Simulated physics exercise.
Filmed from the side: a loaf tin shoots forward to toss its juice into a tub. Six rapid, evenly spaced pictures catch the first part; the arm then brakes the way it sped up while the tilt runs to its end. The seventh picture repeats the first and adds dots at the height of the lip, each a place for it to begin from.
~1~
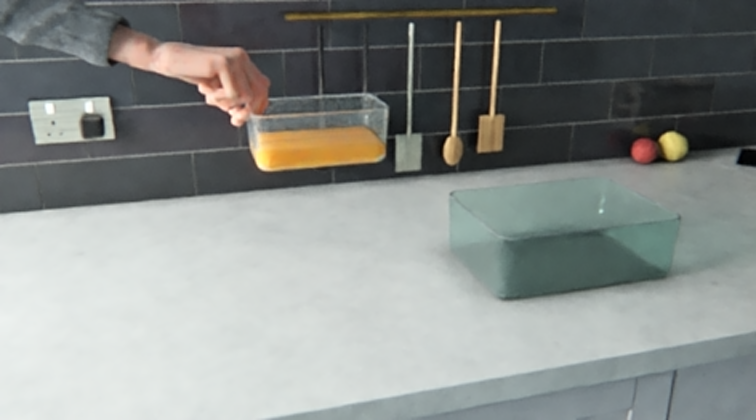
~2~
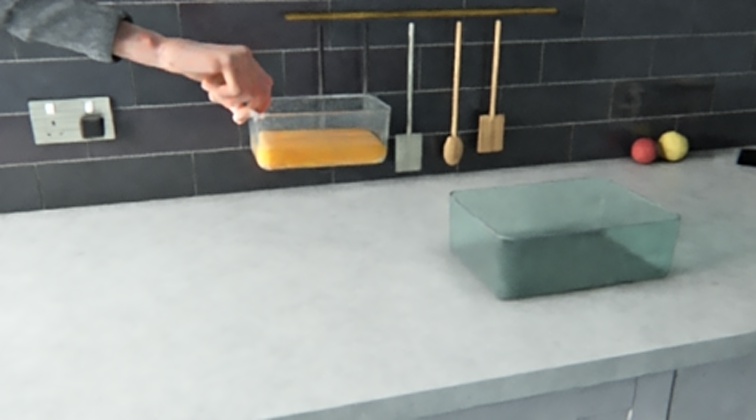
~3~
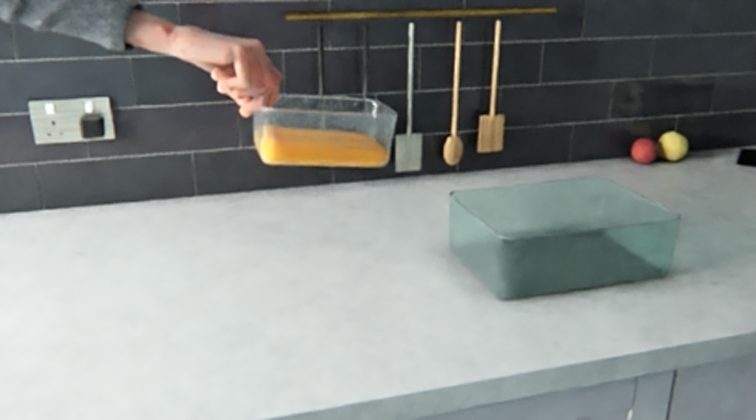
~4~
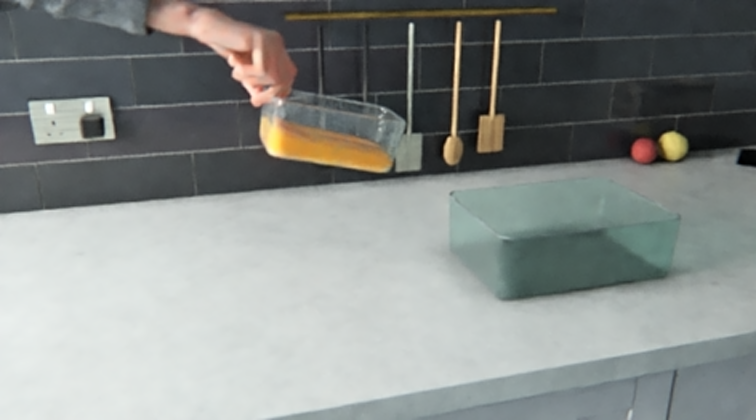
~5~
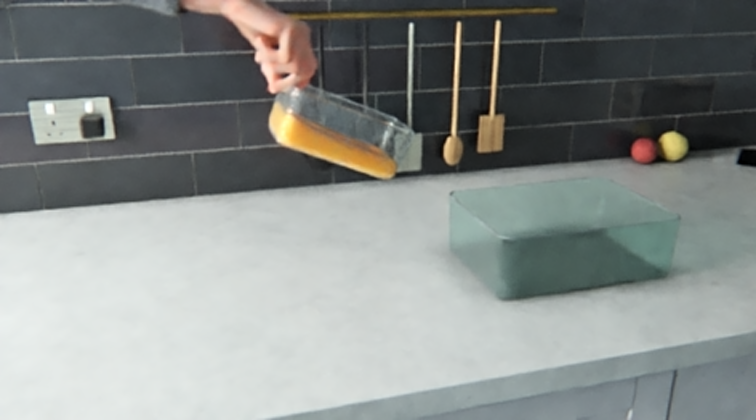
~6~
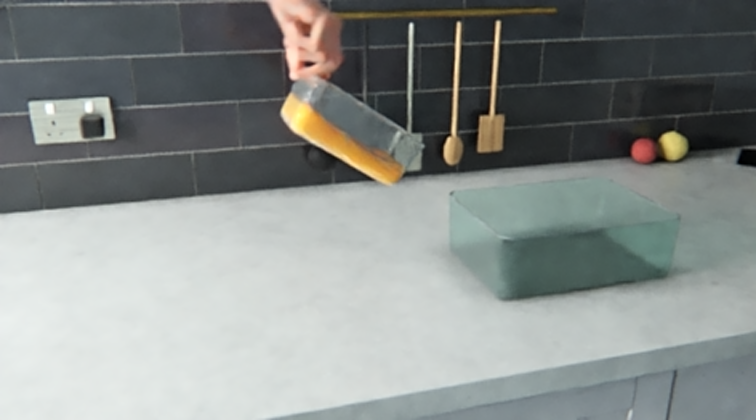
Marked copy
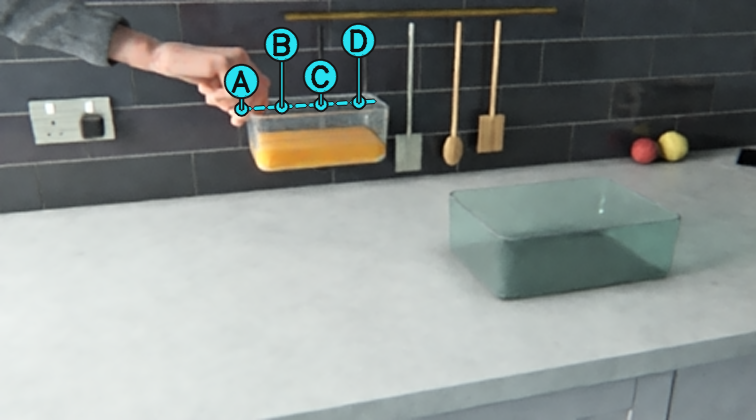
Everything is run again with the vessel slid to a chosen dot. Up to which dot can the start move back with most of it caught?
Use spot D.
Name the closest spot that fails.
C it is.
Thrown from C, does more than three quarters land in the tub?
No.
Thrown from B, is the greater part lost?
Yes, it does.
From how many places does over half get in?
One of them.
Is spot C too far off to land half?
Yes.
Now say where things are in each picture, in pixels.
Upright, lip at (379, 101); tub from (494, 299) to (666, 274); nothing has left yet.
Upright, lip at (381, 102); nothing has left yet.
Tipped about 6°, lip at (387, 107); nothing has left yet.
Tipped about 13°, lip at (395, 115); nothing has left yet.
Tipped about 23°, lip at (405, 125); nothing has left yet.
Tipped about 34°, lip at (414, 137); nothing has left yet.
On the marked copy, A at (241, 109); B at (281, 106); C at (320, 104); D at (358, 102).
For spot A, about 0 % lands in the tub, 96 % falls short and 4 % goes beside or beyond.
For spot B, about 0 % lands in the tub, 97 % falls short and 3 % goes beside or beyond.
For spot C, about 26 % lands in the tub, 70 % falls short and 4 % goes beside or beyond.
For spot D, about 64 % lands in the tub, 31 % falls short and 5 % goes beside or beyond.
